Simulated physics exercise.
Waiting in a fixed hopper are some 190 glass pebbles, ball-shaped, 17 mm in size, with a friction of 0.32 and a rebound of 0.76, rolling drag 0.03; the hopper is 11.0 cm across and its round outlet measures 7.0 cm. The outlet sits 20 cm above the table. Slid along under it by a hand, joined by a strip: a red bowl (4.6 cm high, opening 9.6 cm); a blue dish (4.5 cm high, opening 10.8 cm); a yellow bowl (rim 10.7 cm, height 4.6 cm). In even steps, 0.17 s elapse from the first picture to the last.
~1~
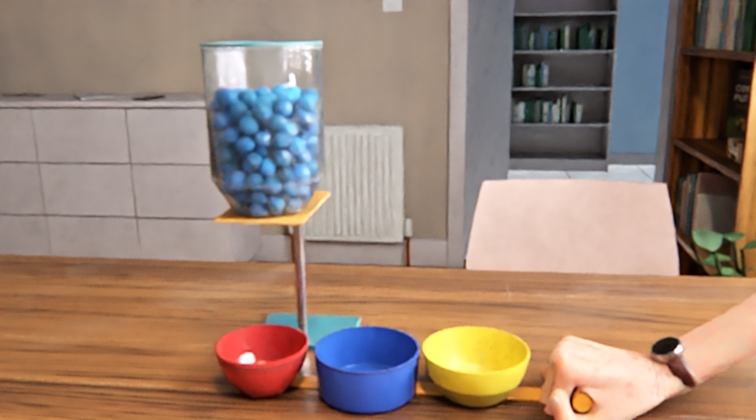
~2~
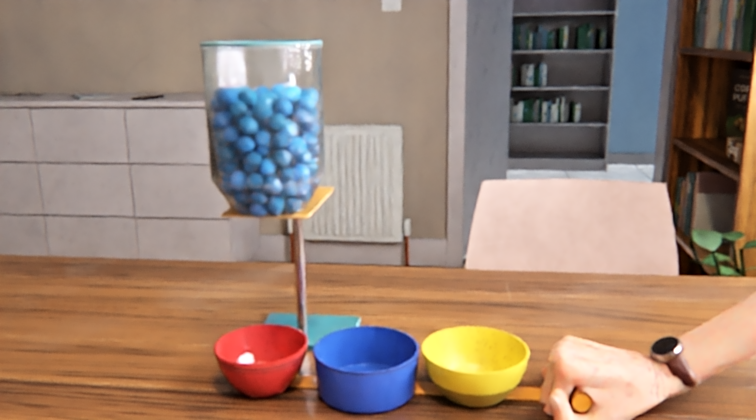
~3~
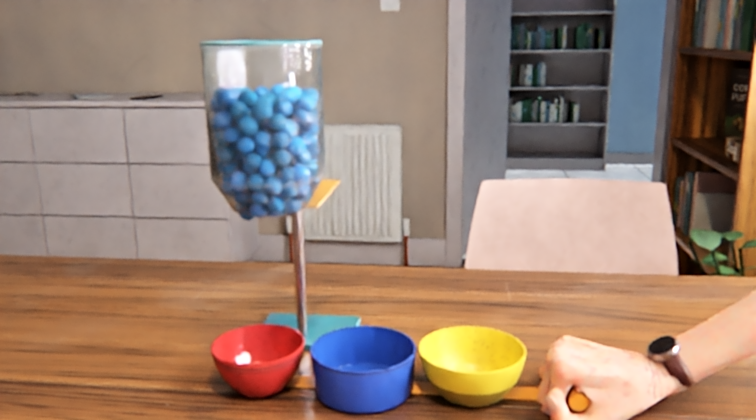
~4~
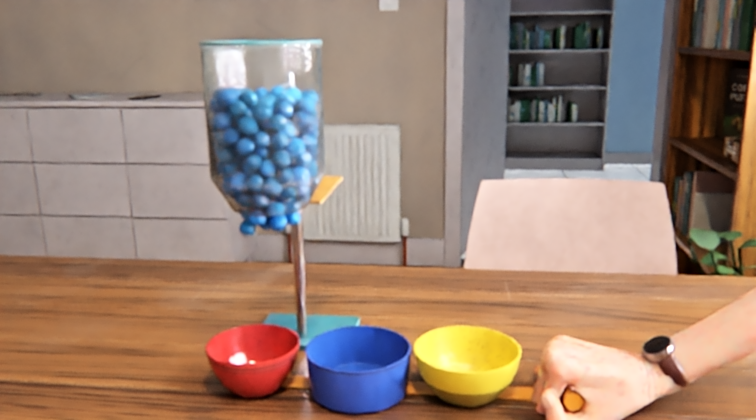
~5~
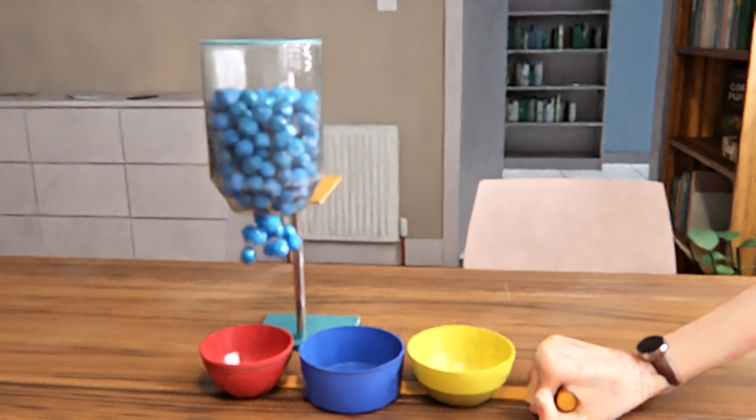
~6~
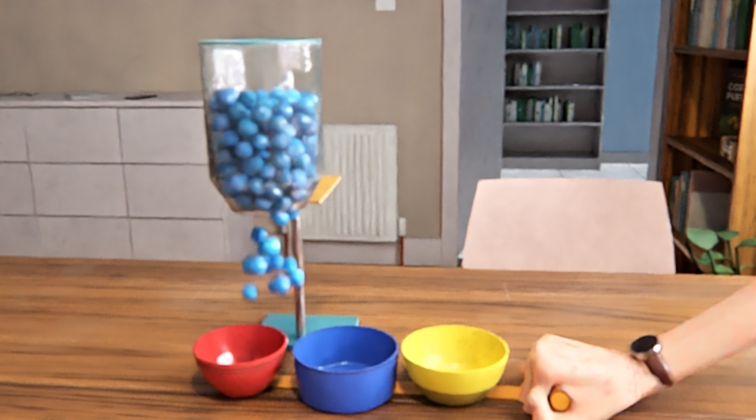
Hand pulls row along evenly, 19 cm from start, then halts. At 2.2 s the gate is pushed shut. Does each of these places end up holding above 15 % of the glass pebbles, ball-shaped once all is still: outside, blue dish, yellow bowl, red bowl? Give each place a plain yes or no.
Place by place: Outside yes, blue dish yes, yellow bowl yes, red bowl no.
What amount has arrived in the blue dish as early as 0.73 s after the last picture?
Roughly 50 percent.
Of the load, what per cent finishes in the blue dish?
50 %, about.
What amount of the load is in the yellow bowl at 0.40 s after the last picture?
Up to that moment, roughly 0 per cent.
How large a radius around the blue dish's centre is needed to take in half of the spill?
Within around 42 cm of the centre.
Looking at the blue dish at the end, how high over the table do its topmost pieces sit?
I'd say close to 6.5 cm.
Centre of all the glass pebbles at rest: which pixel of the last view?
Around (204, 358).
Then, 0.40 s after the last picture, outside 5 %, red bowl 5 %, blue dish 30 %, hopper 45 %, in the air 15 %; middle of all pieces on or above the table near (262, 265).
Then, 0.73 s after the last picture, outside 15 %, yellow bowl 5 %, red bowl 5 %, blue dish 50 %, hopper 5 %, in the air 15 %; middle of all pieces on or above the table near (233, 330).
Then, 1.03 s after the last picture, outside 20 %, yellow bowl 20 %, red bowl 5 %, blue dish 50 %; middle of all pieces on or above the table near (213, 358).
Then, 1.32 s after the last picture, outside 25 %, yellow bowl 25 %, red bowl 5 %, blue dish 50 %; middle of all pieces on or above the table near (213, 362).
In the end, outside 25 %, yellow bowl 25 %, red bowl 5 %, blue dish 50 %, hopper 0 %.
